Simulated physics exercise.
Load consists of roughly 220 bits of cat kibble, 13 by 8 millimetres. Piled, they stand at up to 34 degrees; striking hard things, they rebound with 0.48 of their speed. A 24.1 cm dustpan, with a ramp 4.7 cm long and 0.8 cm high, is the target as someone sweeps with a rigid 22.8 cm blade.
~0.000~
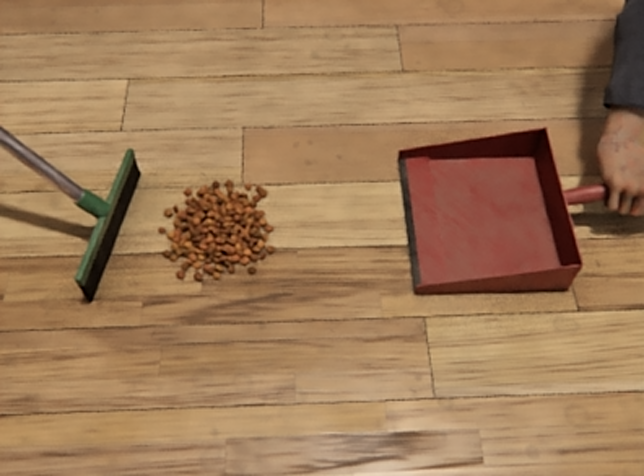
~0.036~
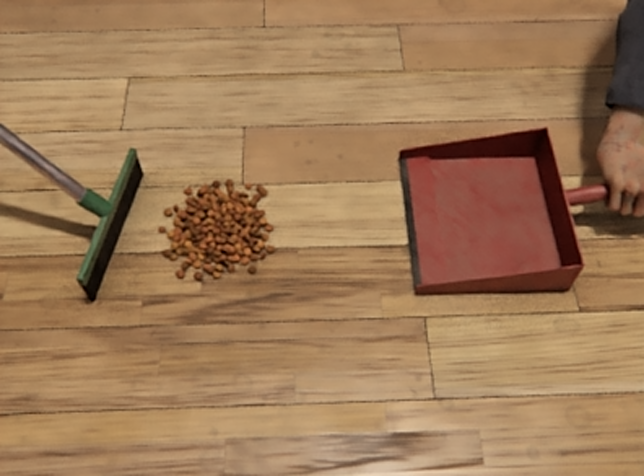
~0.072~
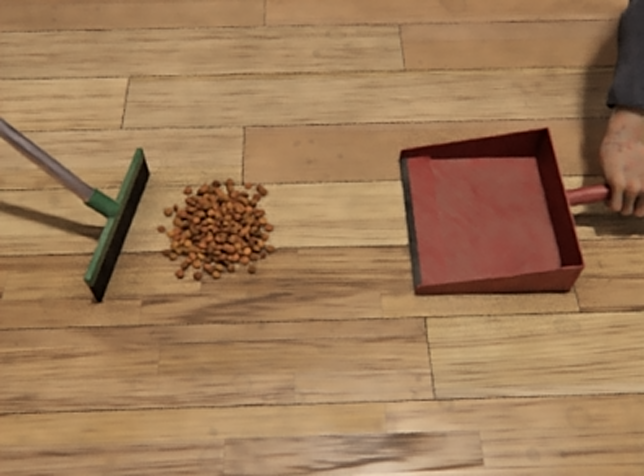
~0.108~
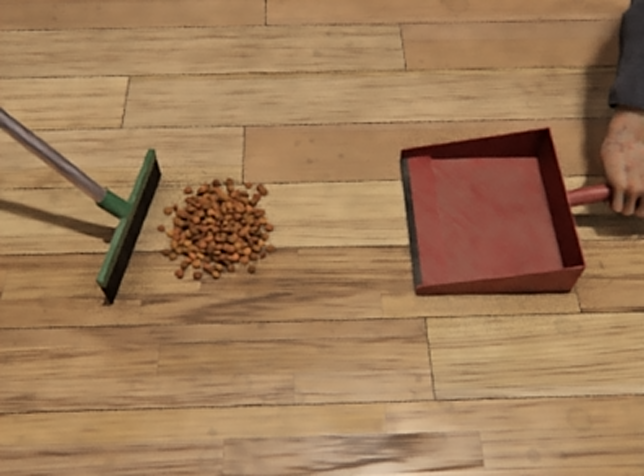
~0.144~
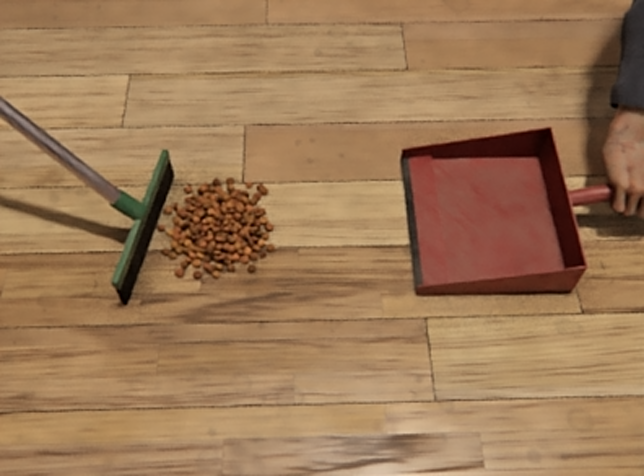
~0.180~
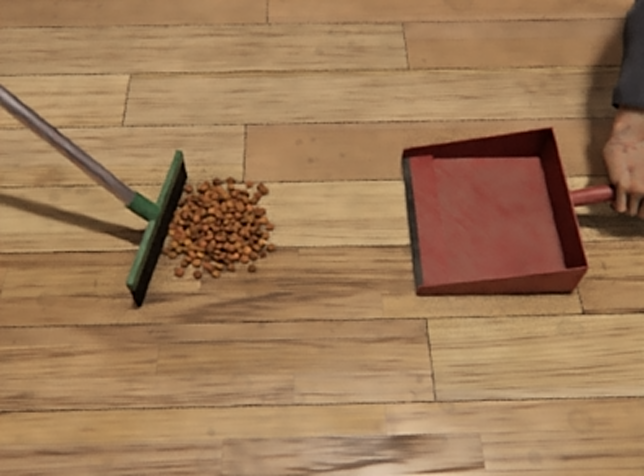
A green-edged squeegee-like blade on a grey handle slides a short way rightward across a light wooden plank floor, seen from above at a slight angle by a still camera. A loose heap of small brown kibble lies right of it, and farther right a hand in a dark sleeve holds a red dustpan. The blade reaches the heap's left edge, barely disturbing it, while the dustpan stays practically still.
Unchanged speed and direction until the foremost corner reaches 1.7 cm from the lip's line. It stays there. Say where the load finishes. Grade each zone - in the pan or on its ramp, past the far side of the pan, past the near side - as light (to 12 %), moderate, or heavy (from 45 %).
In the pan or on its ramp - moderate, past the pan's far side - light, past the pan's near side - moderate.
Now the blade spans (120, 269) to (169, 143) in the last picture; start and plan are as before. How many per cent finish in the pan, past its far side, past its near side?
Pan: 5, far side: 5, near side: 0.
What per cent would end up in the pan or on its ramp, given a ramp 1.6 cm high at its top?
I'd put it near 25 per cent, ramp counted.
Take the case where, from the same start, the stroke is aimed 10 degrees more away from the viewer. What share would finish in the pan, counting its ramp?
That gives near 30 in a hundred.
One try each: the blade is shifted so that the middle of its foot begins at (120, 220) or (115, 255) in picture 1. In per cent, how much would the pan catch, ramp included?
Roughly 35 % and 25 %.
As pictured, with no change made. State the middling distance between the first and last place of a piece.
28 cm or so.
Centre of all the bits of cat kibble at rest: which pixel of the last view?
Close to pixel (407, 261).
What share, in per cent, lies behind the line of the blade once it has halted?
I'd say close to 10 per cent.
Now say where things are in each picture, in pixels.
In the first picture, blade from (80, 282) to (131, 155), moved 0.0 cm, 0 of the pieces shifted so far; middle of the pieces at (218, 232); pan at (491, 221).
In the second picture, blade from (83, 281) to (134, 155), moved 0.4 cm, 0 of the pieces shifted so far; middle of the pieces at (218, 231).
In the third picture, blade from (90, 282) to (141, 155), moved 1.5 cm, 0 of the pieces shifted so far; middle of the pieces at (218, 231).
In the fourth picture, blade from (102, 283) to (152, 155), moved 3.3 cm, 0 of the pieces shifted so far; middle of the pieces at (218, 230).
In the fifth picture, blade from (117, 284) to (166, 156), moved 5.4 cm, 0 of the pieces shifted so far; middle of the pieces at (218, 230).
In the sixth picture, blade from (131, 286) to (180, 157), moved 7.4 cm, 8 of the pieces shifted so far; middle of the pieces at (218, 229); pan at (495, 221). The blade's pace is about 0.57 m/s, heading 11 degrees towards the viewer's side.
After 0.46 s, middle of the blade 20 cm from the lip; 0 % over the lip, far side 0 %, near side 5 %.
After 0.65 s, middle of the blade 10 cm from the lip; 0 % over the lip, far side 0 %, near side 15 %.
Then, at 0.95 s, middle of the blade 4 cm from the lip; 30 % over the lip, far side 0 %, near side 20 %.
In the end, at 1.5 s, pan 30 %, far side 0 %, near side 20 %, in front of the lip or behind the blade 50 %.
